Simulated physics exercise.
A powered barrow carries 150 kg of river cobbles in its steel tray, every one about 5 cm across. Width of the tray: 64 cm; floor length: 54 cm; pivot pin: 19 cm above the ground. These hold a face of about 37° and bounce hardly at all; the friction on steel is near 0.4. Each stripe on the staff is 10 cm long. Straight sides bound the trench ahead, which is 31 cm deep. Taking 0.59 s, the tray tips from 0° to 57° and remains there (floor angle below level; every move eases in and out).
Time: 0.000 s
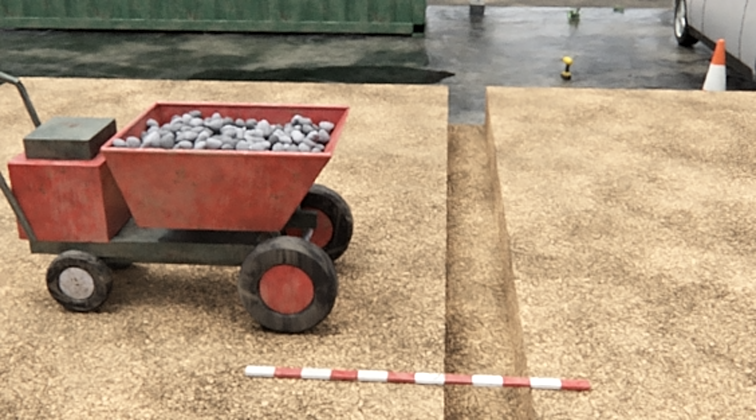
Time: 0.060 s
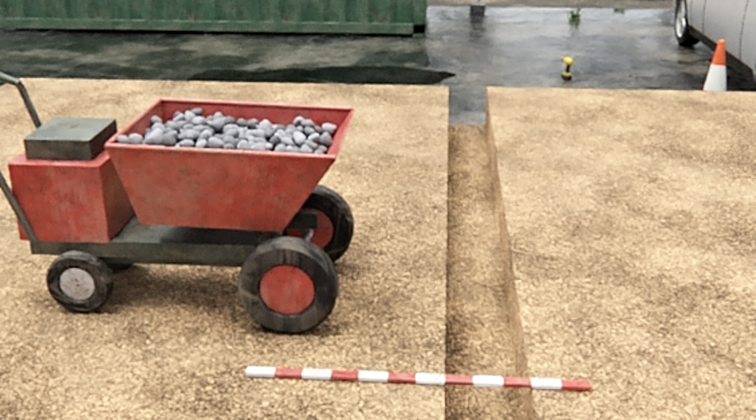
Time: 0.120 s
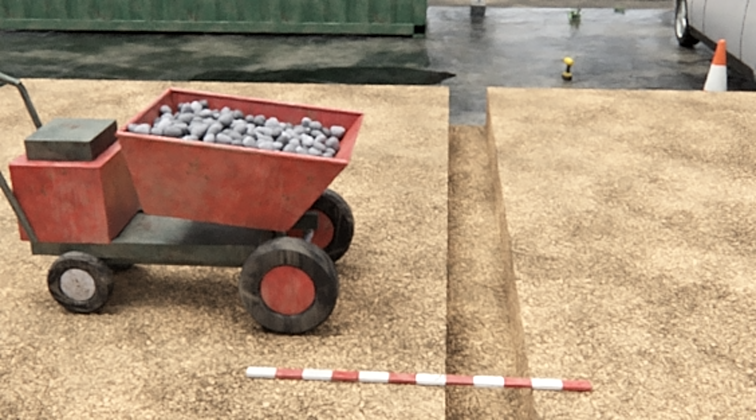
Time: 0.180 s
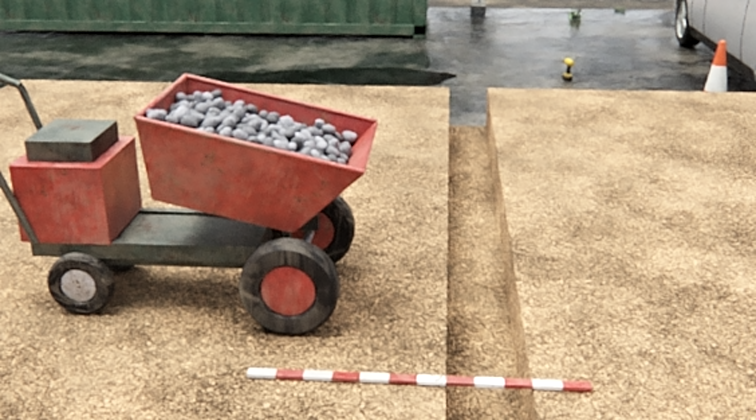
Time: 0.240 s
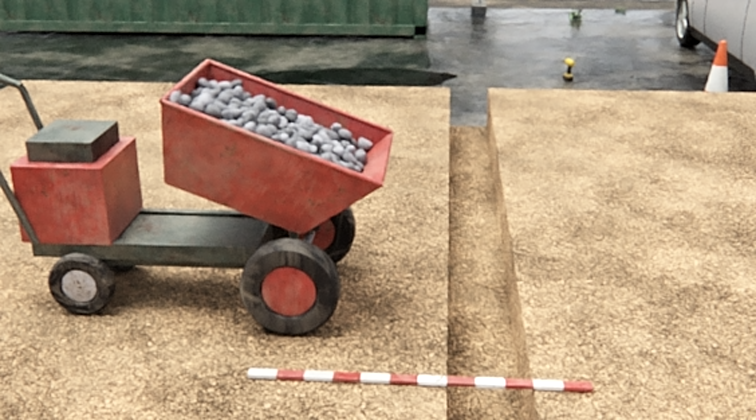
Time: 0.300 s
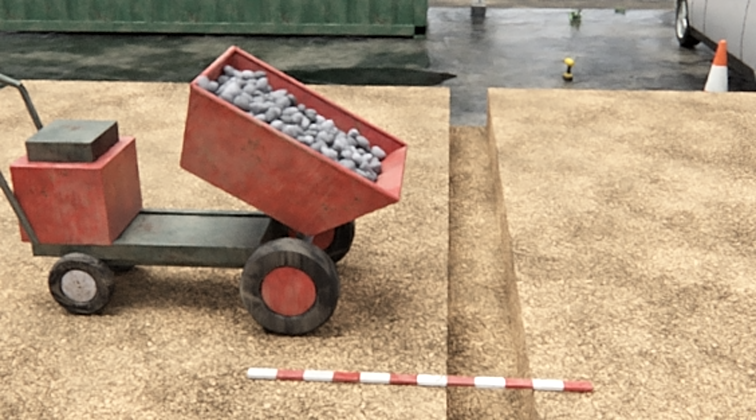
On a gravelly yard beside a narrow trench, a red barrow stood still while its tray, loaded with grey stones, tilted steadily, the left end rising high and the right end dipping toward the trench.
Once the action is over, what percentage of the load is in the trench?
About 37 in every hundred.
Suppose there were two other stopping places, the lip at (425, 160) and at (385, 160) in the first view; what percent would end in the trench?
5 % and 15 %.
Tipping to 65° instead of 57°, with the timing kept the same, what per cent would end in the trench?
About 60%.
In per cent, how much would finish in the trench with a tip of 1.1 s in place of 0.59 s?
Close to 40 per cent then.
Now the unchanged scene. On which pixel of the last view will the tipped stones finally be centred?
Middle at around (497, 355), I'd say.
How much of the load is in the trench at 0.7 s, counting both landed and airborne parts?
Something like 5 in a hundred.
After 0.4 s the floor is at 48°; 100 % in the tray; the foremost stones are at (403, 206).
After 0.7 s the floor is at 57°; 93 % in the tray, 1 % short of the trench, 6 % in the trench; the foremost stones are at (493, 267).
After 1.0 s the floor is at 57°; 58 % in the tray, 1 % short of the trench, 26 % in the trench, 15 % past the trench; the foremost stones are at (649, 327).
After 3.0 s the floor is at 57°; 48 % in the tray, 37 % in the trench, 15 % past the trench; the foremost stones are past the picture's edge.
